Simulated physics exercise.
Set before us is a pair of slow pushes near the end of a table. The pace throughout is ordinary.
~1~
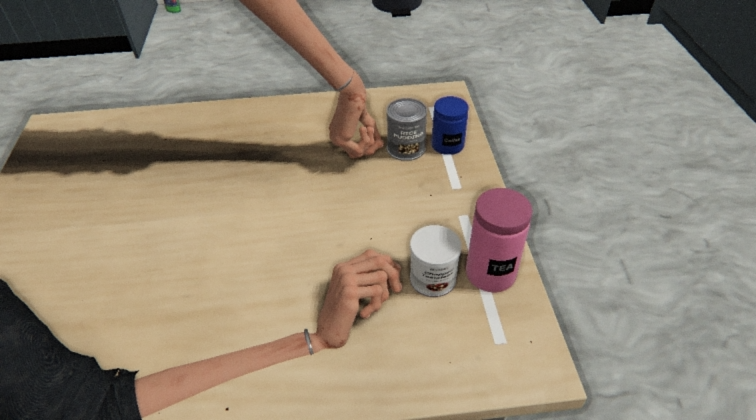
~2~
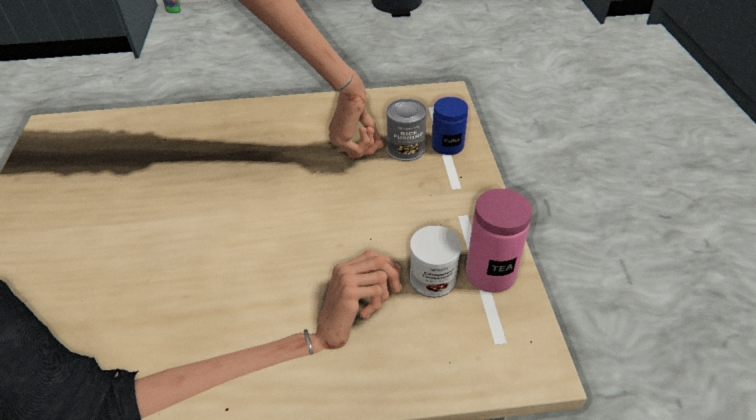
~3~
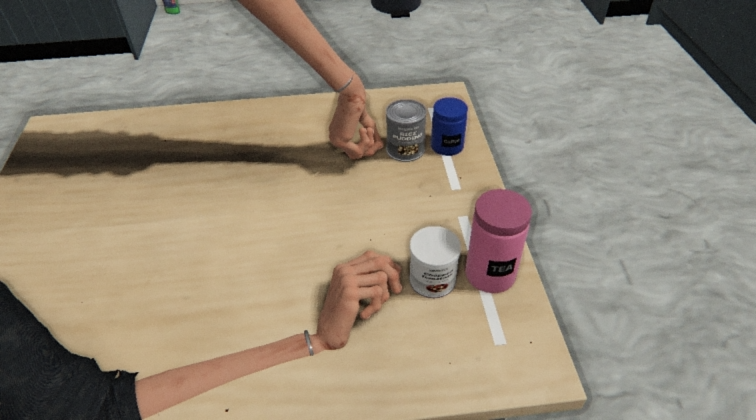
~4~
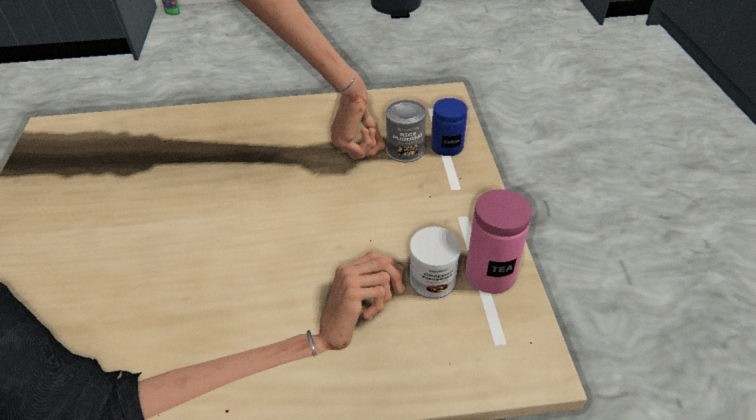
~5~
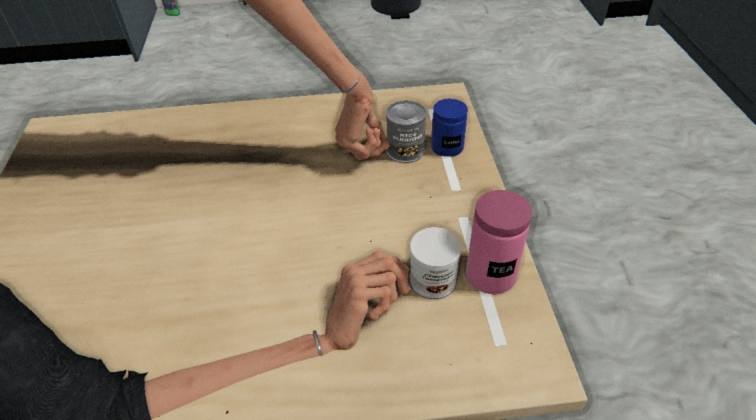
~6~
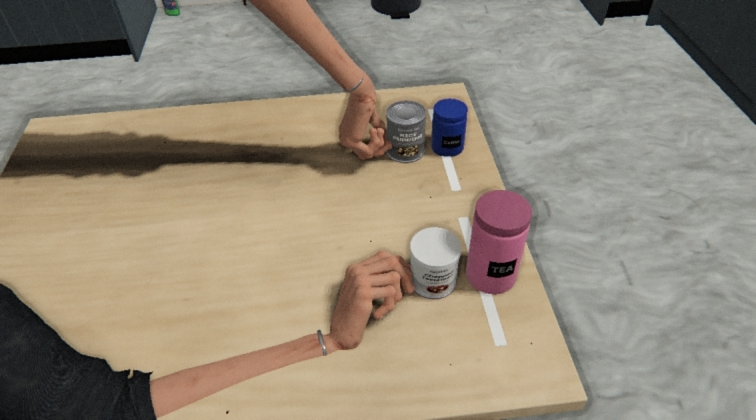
We see two hands resting on a wooden table behind a grey pot and a white pot, which stand beside a blue jar and a pink jar; the hands edge slightly right while the containers barely move.
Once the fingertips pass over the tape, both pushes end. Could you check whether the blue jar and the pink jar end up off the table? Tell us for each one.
One by one: The blue jar is off the table. The pink jar is off the table.
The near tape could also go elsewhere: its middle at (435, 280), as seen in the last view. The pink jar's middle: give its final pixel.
At rest at (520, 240).
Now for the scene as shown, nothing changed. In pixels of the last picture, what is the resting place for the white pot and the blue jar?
(512, 256) and (628, 325), approximately.
Then, 1.26 s past the last view, blue jar leaning 51° off how it started near (523, 160); pink jar leaning 47° off how it started near (593, 258).
Then, 1.58 s past the last view, blue jar come down near (547, 325); pink jar come down.
Finally, the blue jar goes over the edge, near (628, 325); the pink jar goes over the edge.
